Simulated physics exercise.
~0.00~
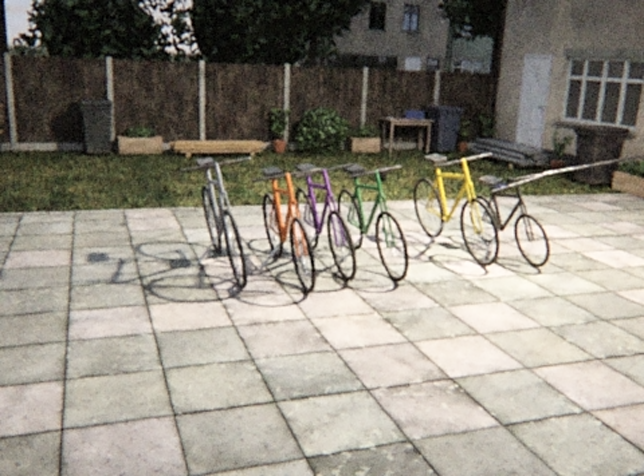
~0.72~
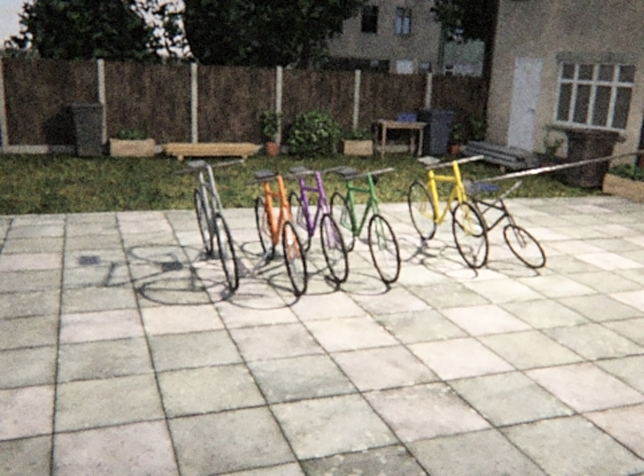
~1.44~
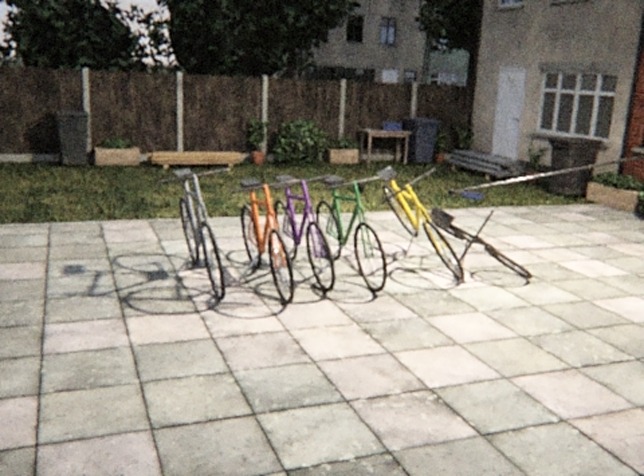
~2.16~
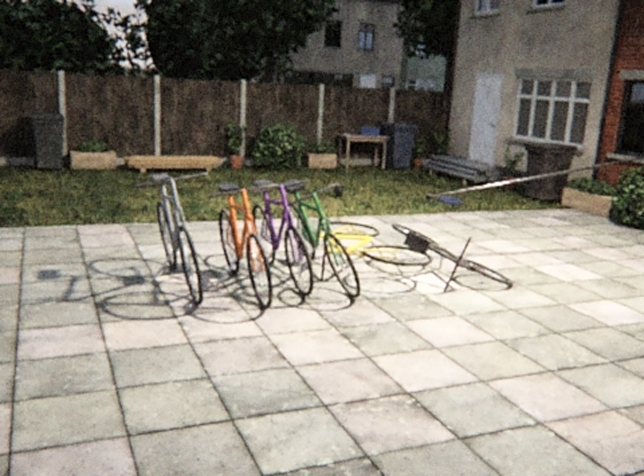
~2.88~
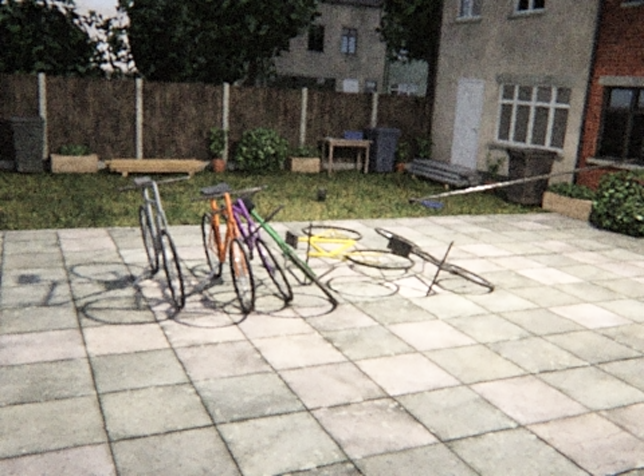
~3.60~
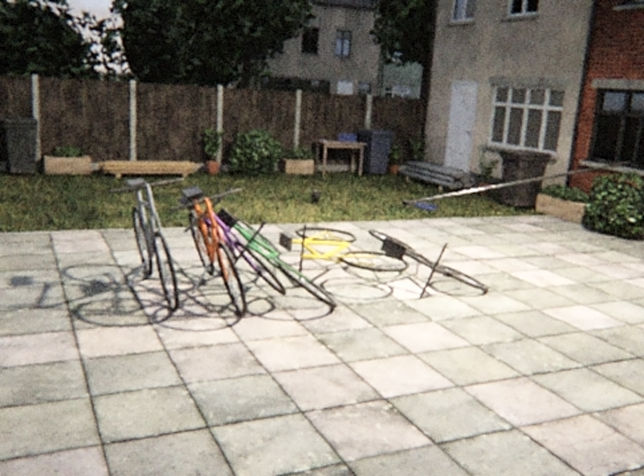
Paved yard with six parked bicycles toppling leftward from the right, yellow falling flat, green and purple tipping, two left standing.
